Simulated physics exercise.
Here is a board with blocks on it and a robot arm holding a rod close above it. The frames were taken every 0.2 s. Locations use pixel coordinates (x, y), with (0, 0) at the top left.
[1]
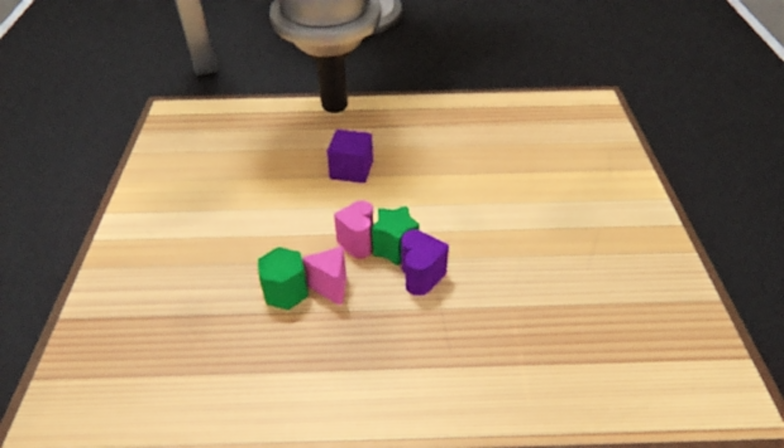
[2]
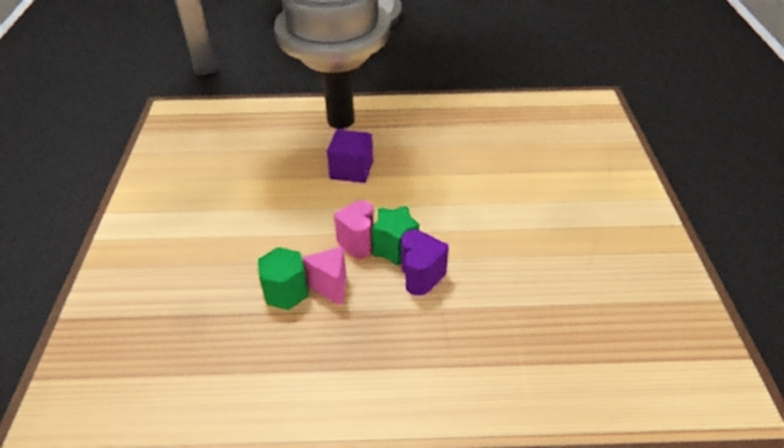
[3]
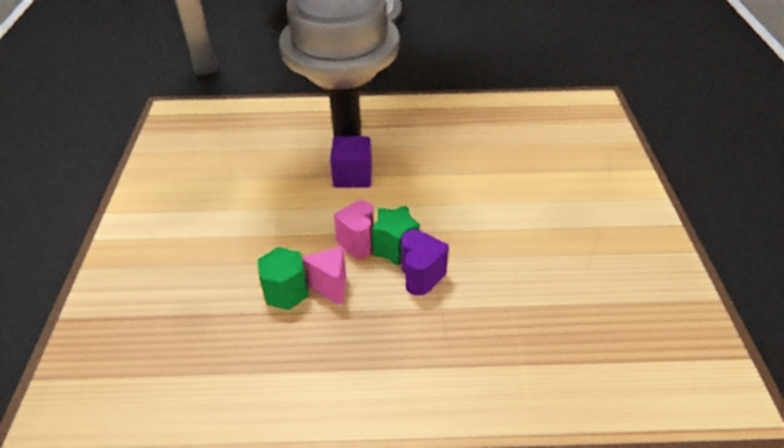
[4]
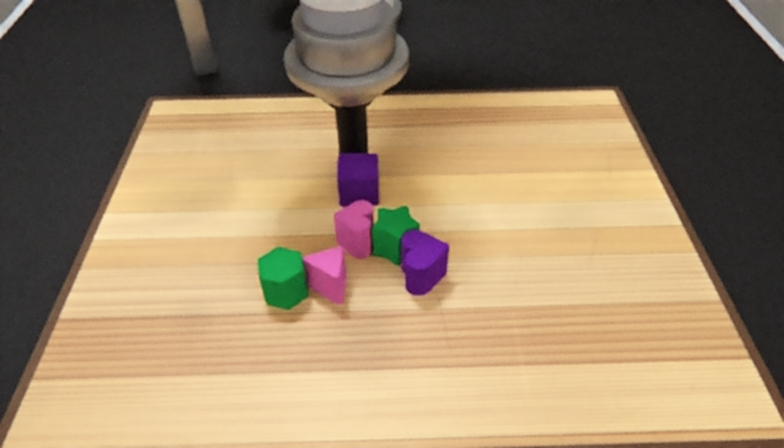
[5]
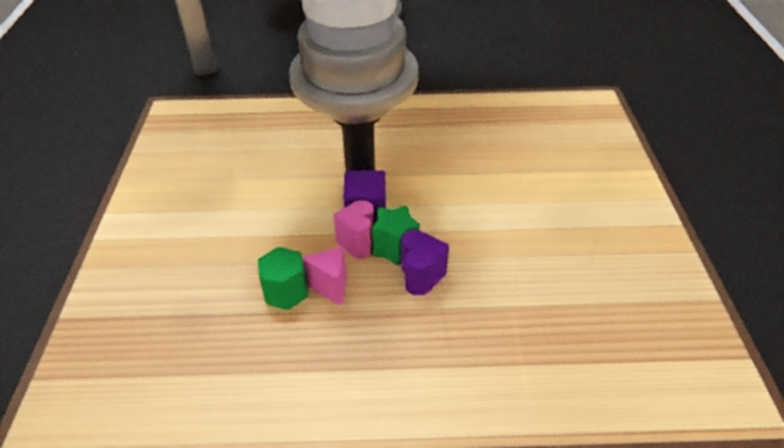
The footage shows a robot arm lowering its dark rod toward a purple cube on a wooden board, then pushing the cube toward the viewer, up close to a pink heart and green star, while the other blocks stay still.
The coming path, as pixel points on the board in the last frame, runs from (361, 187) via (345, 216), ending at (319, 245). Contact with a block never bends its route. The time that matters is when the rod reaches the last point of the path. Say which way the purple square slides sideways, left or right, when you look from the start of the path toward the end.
Its sideways move is to the left.
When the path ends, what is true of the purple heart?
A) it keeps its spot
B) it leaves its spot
The answer is B.
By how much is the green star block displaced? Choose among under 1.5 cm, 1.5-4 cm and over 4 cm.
Displaced 1.5 to 4 cm.
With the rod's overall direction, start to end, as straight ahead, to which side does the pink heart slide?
Sideways shift: Left.
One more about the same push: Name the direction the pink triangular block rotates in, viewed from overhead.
The twist is clockwise.
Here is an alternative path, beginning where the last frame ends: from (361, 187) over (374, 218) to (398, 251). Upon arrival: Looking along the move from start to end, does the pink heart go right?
It seems so.
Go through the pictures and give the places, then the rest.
In the first frame, rod's lower end at (335, 105); pink triangular block at (327, 260); pink heart at (356, 214); purple square at (350, 142); green star block at (395, 220); purple heart at (422, 248).
In the second frame, rod at (341, 121); blocks still.
In the third frame, rod at (347, 137); purple square at (351, 147).
In the fourth frame, rod at (354, 153); purple square at (358, 165).
In the fifth frame, rod at (360, 170); pink triangular block at (327, 260); pink heart at (356, 214); purple square at (365, 183); green star block at (395, 220); purple heart at (422, 248).
What follows on the original path. Halfway along, rod at (343, 199); pink triangular block at (326, 263); pink heart at (360, 244); purple square at (358, 211), turned 30° anticlockwise; green star block at (397, 230), turned 25° anticlockwise; purple heart at (434, 254).
At the end, rod at (317, 228); pink triangular block at (322, 268), turned 35° clockwise; pink heart at (370, 261); purple square at (351, 229), turned 55° anticlockwise; green star block at (398, 235), turned 50° anticlockwise; purple heart at (439, 255).
